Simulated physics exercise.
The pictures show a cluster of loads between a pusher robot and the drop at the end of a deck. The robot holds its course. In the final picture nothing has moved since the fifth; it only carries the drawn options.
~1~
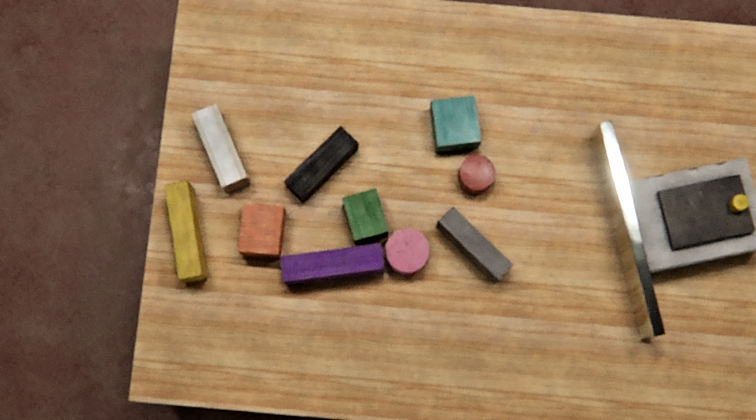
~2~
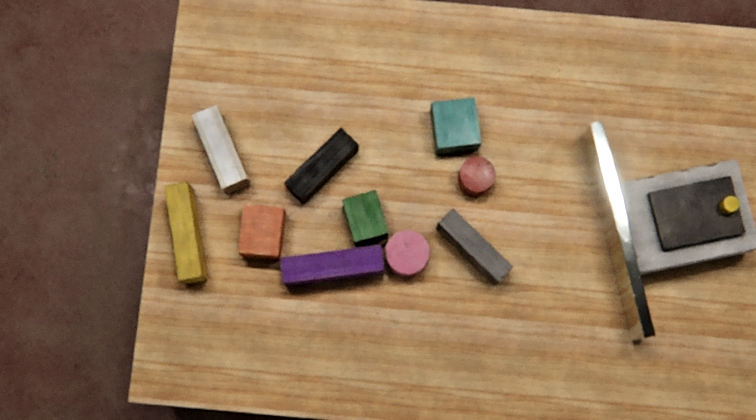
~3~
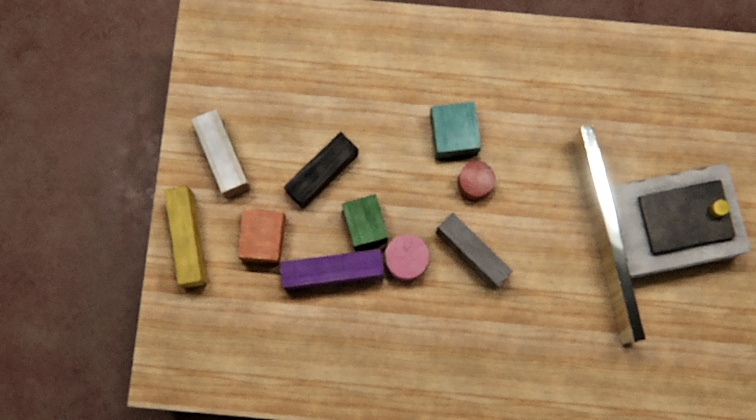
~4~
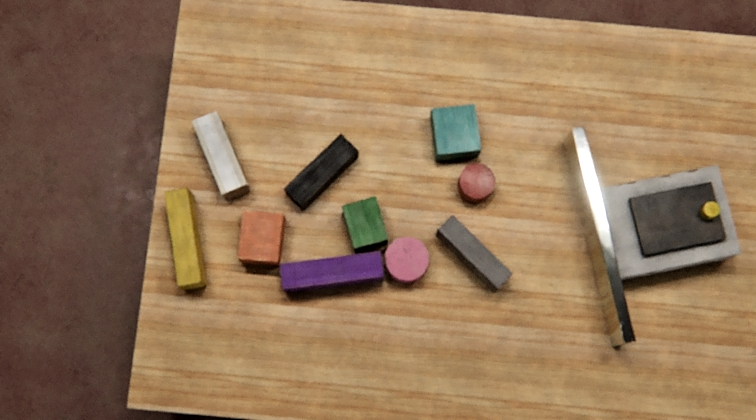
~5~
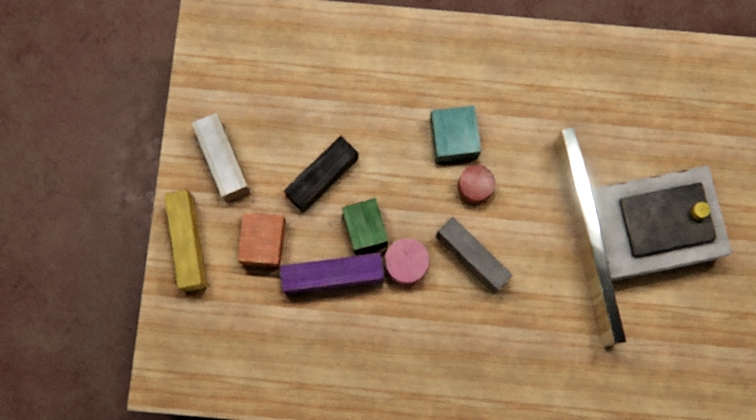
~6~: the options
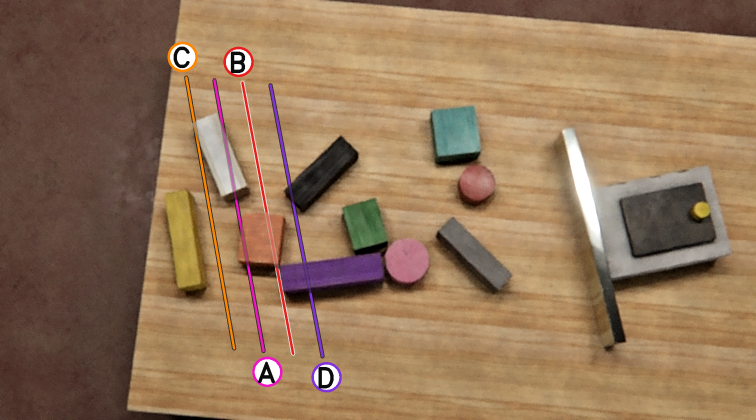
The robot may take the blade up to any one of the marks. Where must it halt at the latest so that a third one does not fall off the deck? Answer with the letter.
At A, and not beyond.
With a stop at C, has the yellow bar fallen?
Yes.
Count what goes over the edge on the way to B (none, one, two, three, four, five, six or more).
In all, none.
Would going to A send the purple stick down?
No.
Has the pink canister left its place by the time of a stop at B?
By then, yes.
On the marked copy, A at (238, 212); B at (267, 215); C at (209, 210); D at (296, 217).
Following A. Soon after the start, robot (533, 209); turquoise crate (413, 136); grey bar (453, 261).
Later, robot (405, 198); white stick (217, 157); purple stick (232, 304).
In the end, robot (306, 189); yellow bar over the edge; white stick over the edge; two fallen.
As for the rest, B is within the limit but short; C drops four; D is within the limit but short.
